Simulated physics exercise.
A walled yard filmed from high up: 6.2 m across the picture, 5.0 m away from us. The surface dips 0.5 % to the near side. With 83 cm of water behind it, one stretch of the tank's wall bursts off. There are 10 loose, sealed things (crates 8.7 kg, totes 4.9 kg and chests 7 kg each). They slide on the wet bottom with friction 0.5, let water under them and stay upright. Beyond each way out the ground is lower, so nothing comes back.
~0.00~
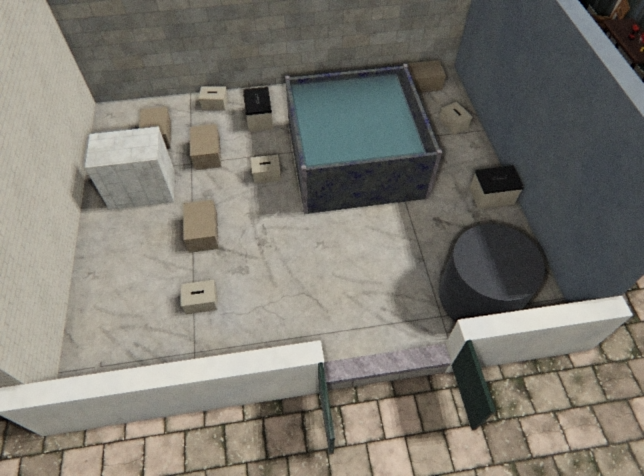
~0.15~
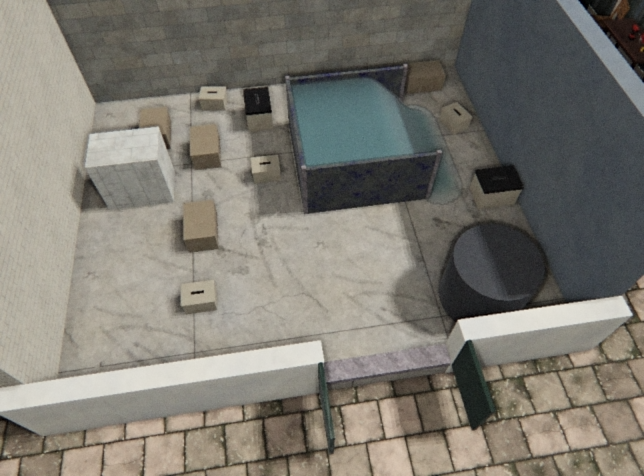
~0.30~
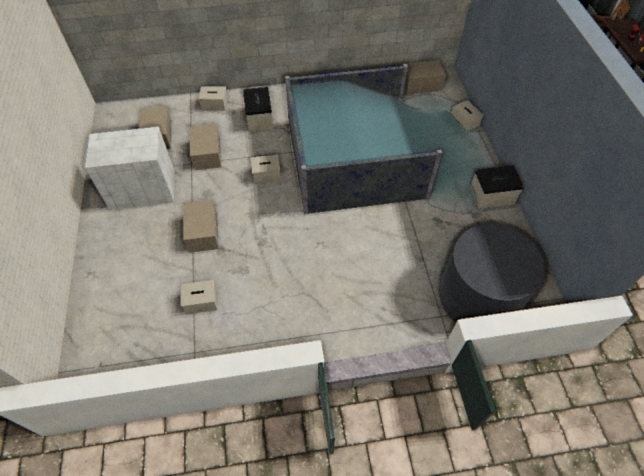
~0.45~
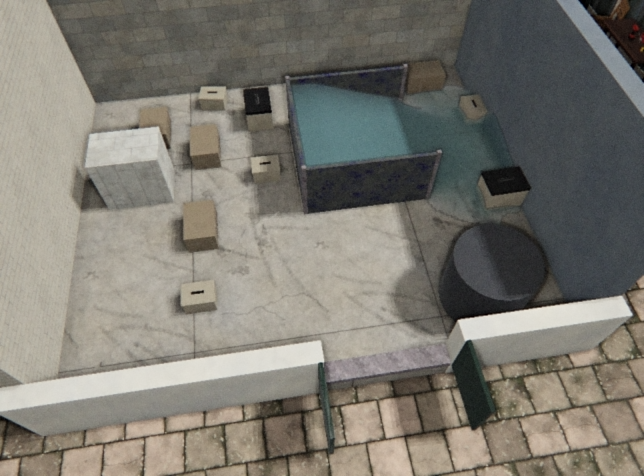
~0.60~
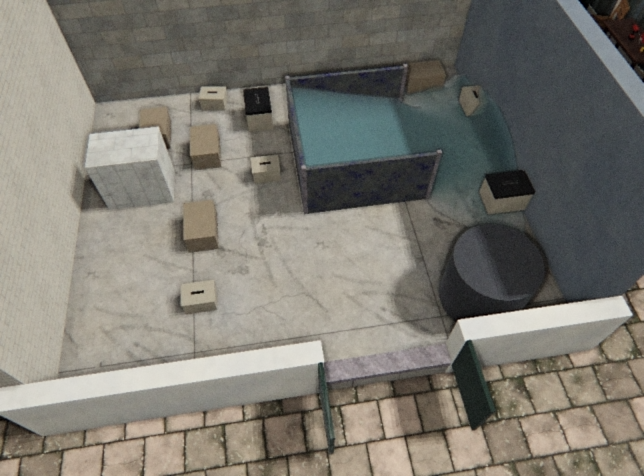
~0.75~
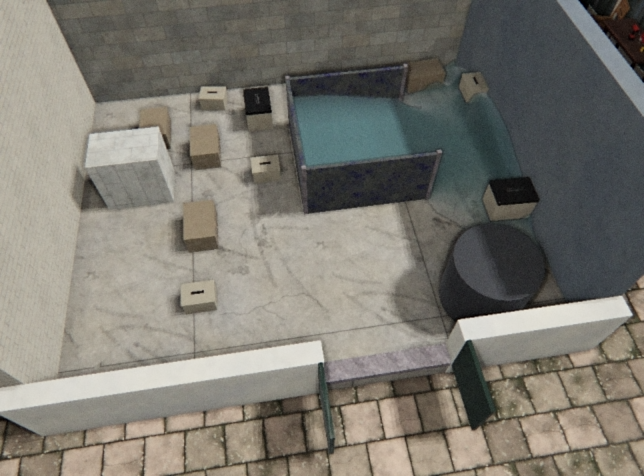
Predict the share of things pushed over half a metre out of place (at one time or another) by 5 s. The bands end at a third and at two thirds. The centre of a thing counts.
That comes to two thirds or above.
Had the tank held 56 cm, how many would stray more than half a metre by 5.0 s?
Then 6.
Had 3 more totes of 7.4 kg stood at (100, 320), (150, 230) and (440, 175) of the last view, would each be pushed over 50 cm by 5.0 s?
In turn: Less, short of it, more.
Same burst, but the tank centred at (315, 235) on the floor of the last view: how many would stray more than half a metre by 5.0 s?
Then 7.
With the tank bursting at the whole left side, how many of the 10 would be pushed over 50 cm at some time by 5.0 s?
Then 7.
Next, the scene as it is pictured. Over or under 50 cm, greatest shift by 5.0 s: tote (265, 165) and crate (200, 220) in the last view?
In turn: Less, past it.
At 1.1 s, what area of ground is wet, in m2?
About 7.5 m2.
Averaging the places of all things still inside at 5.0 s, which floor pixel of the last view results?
Around (150, 195).
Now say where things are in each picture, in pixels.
The first frame shows a tote at (457, 112), on the bottom; a chest at (500, 178), on the bottom; water covers 2.9 m2; 0 of 10 have shifted.
The second frame shows a tote at (457, 112) rests on the ground; a chest at (500, 178), on the bottom; water covers 4.0 m2; 0 of 10 have shifted.
The third frame shows a tote at (468, 111), on the bottom, 18 cm from its start; a chest at (500, 178), on the bottom; 5.2 m2 under water; 1 of 10 have shifted.
The fourth frame shows a tote at (474, 104), on the bottom, 32 cm from its start; a chest at (506, 180), on the bottom, 9 cm from its start; water covers 6.2 m2; 2 of 10 have shifted.
The fifth frame shows a tote at (475, 95), afloat, 34 cm from its start; a chest at (510, 183) rests on the ground, 17 cm from its start; water covers 6.6 m2; 2 of 10 have shifted.
The sixth frame shows a tote at (476, 81), afloat, 40 cm from its start; a chest at (515, 190), on the bottom, 31 cm from its start; water covers 6.9 m2; 2 of 10 have shifted.
After 1.1 s 2 of 10 are over 50 cm from their spots; 1 afloat.
After 2.2 s 3 of 10 are over 50 cm from their spots; 3 afloat.
After 3.5 s 6 of 10 are over 50 cm from their spots; 5 afloat.
After 5.0 s 9 of 10 are over 50 cm from their spots, and 9 have been at some point; 9 afloat.
